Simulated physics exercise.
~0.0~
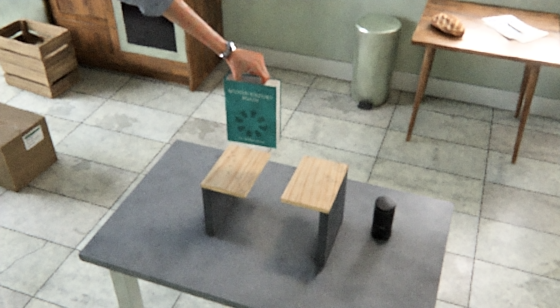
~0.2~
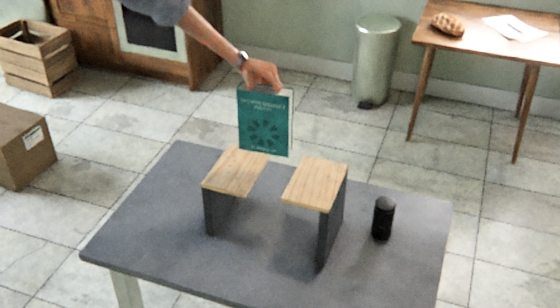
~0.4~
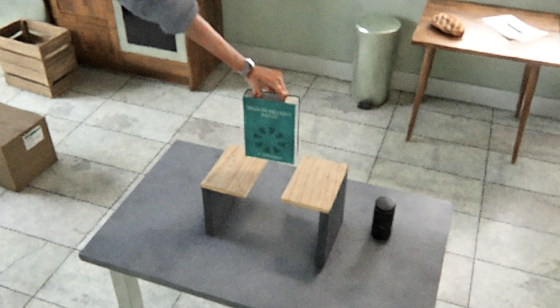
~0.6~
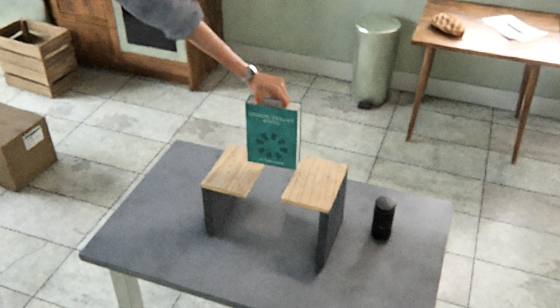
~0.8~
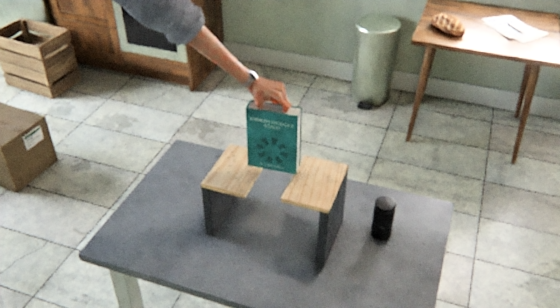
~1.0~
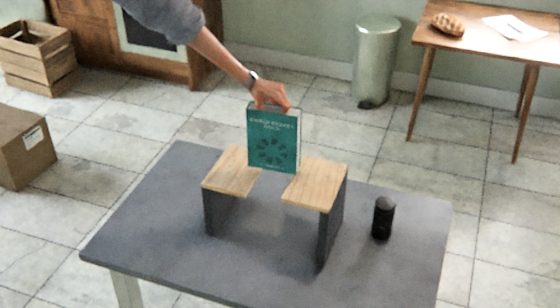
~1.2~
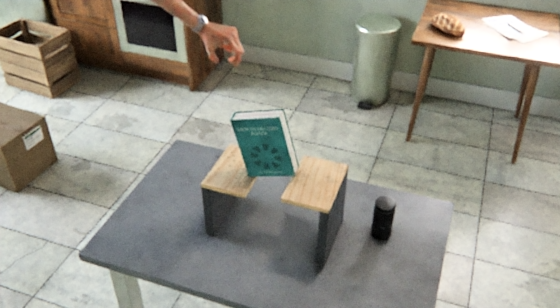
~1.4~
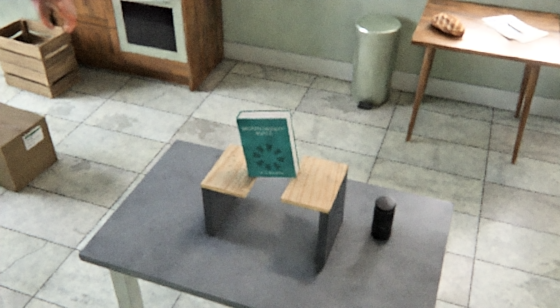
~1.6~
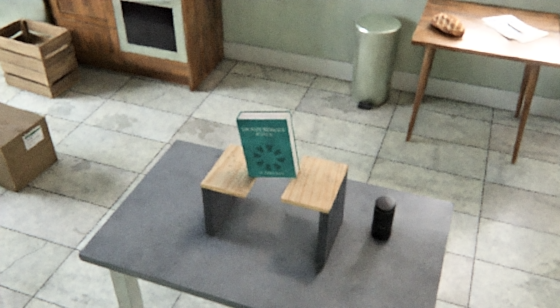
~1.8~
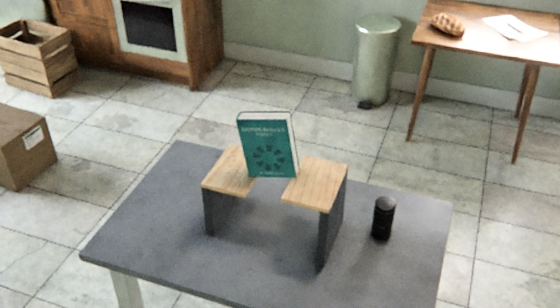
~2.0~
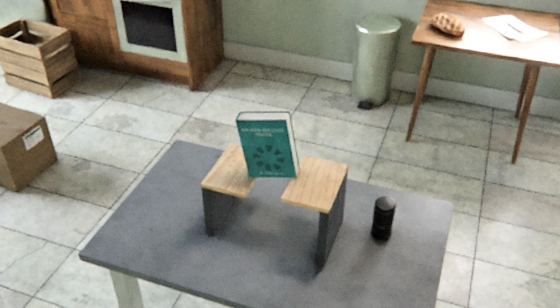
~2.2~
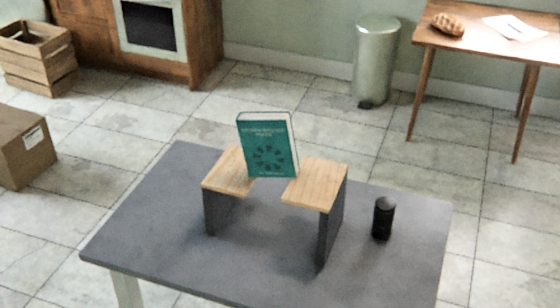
In a tiled kitchen seen from above at an angle, a dark grey table holds two wooden-topped ledges with a gap between them and a black jar to their right. A crate and a cardboard box sit at left, and a bin and a wooden table with bread stand behind. A hand holds a turquoise book upright above the gap, shifts it right and lowers it between the ledges. The hand lets go and withdraws left as the book tips into a lean. The book stays caught in the gap, askew, while the jar remains in place.
